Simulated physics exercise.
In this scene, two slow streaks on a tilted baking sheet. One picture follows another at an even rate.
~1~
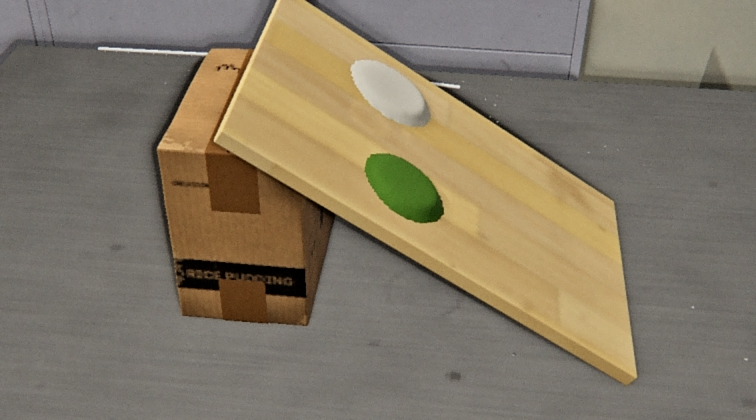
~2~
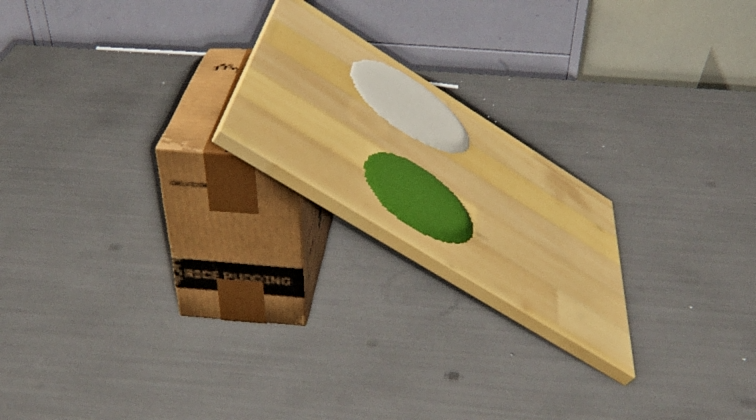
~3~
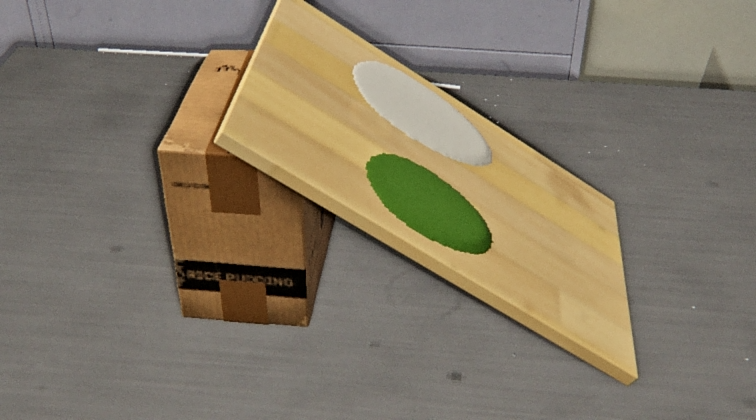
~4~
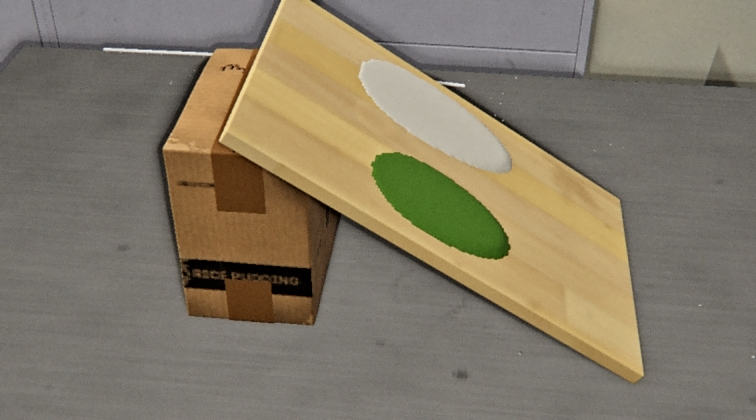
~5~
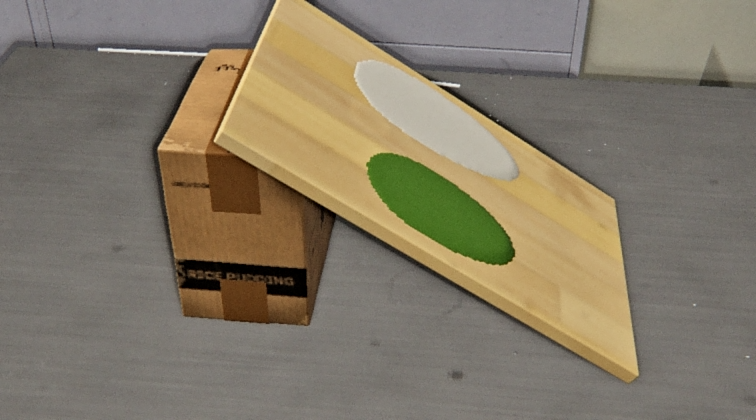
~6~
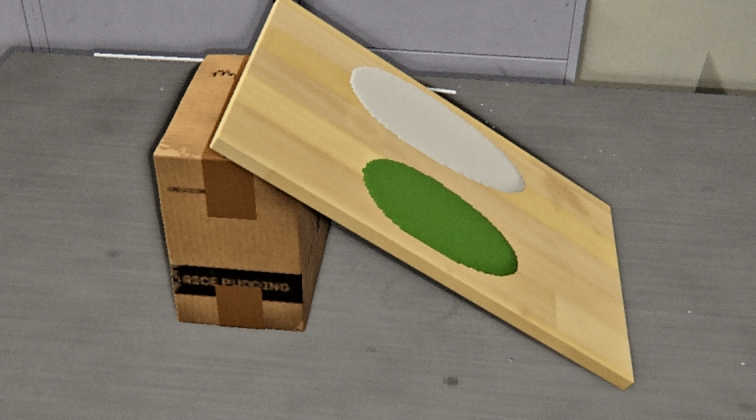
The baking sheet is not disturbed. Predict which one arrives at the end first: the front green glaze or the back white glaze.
Back.
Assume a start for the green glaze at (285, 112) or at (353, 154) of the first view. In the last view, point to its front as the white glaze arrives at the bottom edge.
With the first start it ends up close to (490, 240), and with the second at (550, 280).
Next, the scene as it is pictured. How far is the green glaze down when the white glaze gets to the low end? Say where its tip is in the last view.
About (590, 306).
A moment on, the green glaze is three quarters of the way down; the white glaze is three quarters of the way down.
Further on, the green glaze is close to the edge; the white glaze is close to the edge.
When it is over, the green glaze is close to the edge; the white glaze is at the low edge.
